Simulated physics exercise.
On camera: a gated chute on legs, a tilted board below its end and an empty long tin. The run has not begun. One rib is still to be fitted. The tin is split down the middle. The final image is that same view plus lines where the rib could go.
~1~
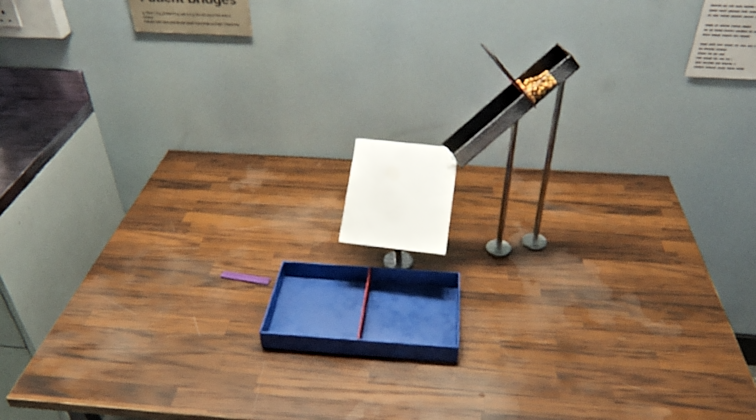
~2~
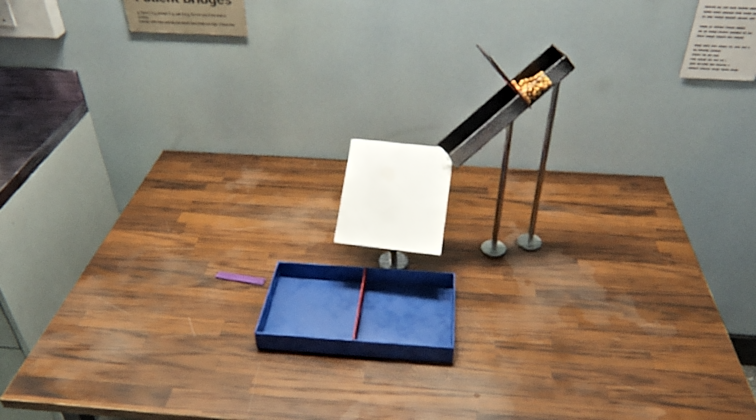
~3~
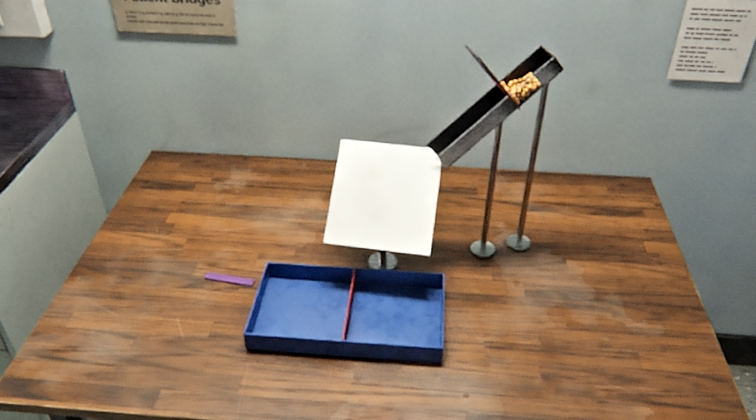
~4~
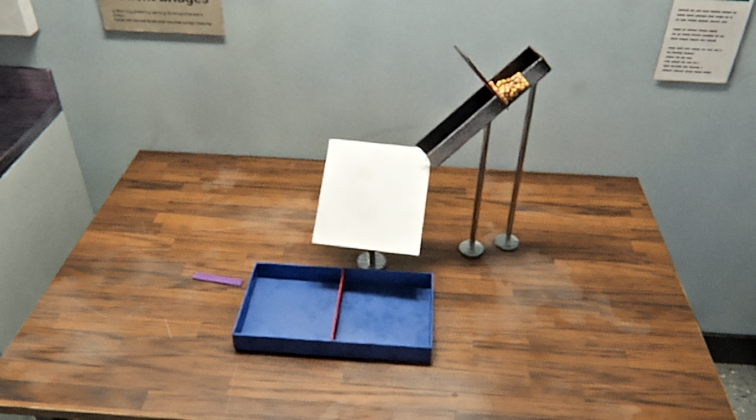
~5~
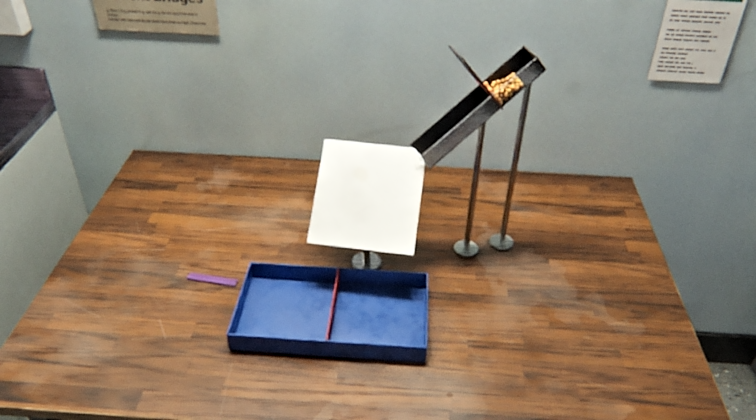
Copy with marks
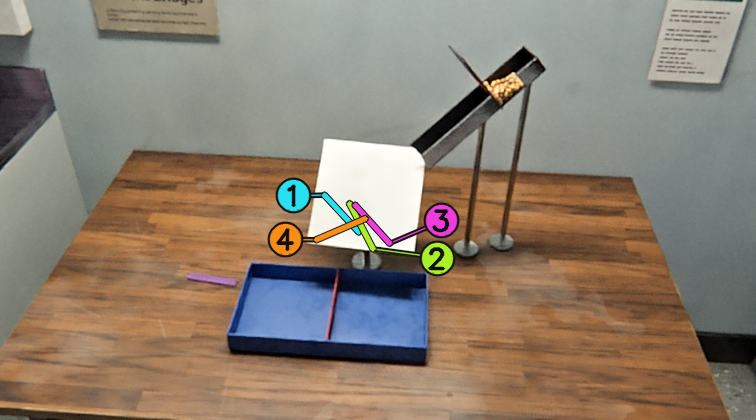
Camera view drifting slightly right over a motionless tabletop setup of beads in a gated chute, tilted white board and divided blue tin.
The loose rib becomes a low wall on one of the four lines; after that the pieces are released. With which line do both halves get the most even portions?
The best line is 4.
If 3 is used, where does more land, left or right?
More lands on the right.
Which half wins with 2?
More lands on the right.
On the marked copy, line 1 from (324, 195) to (358, 232); line 2 from (349, 203) to (373, 248); line 3 from (355, 205) to (389, 243); line 4 from (365, 218) to (316, 239).
With 1, of what is caught, a small part in the left half, most in the right.
With 2, of what is caught, a small part in the left half, nearly all in the right.
With 3, of what is caught, a small part in the left half, most in the right.
With 4, of what is caught, about half in the left half, about half in the right.
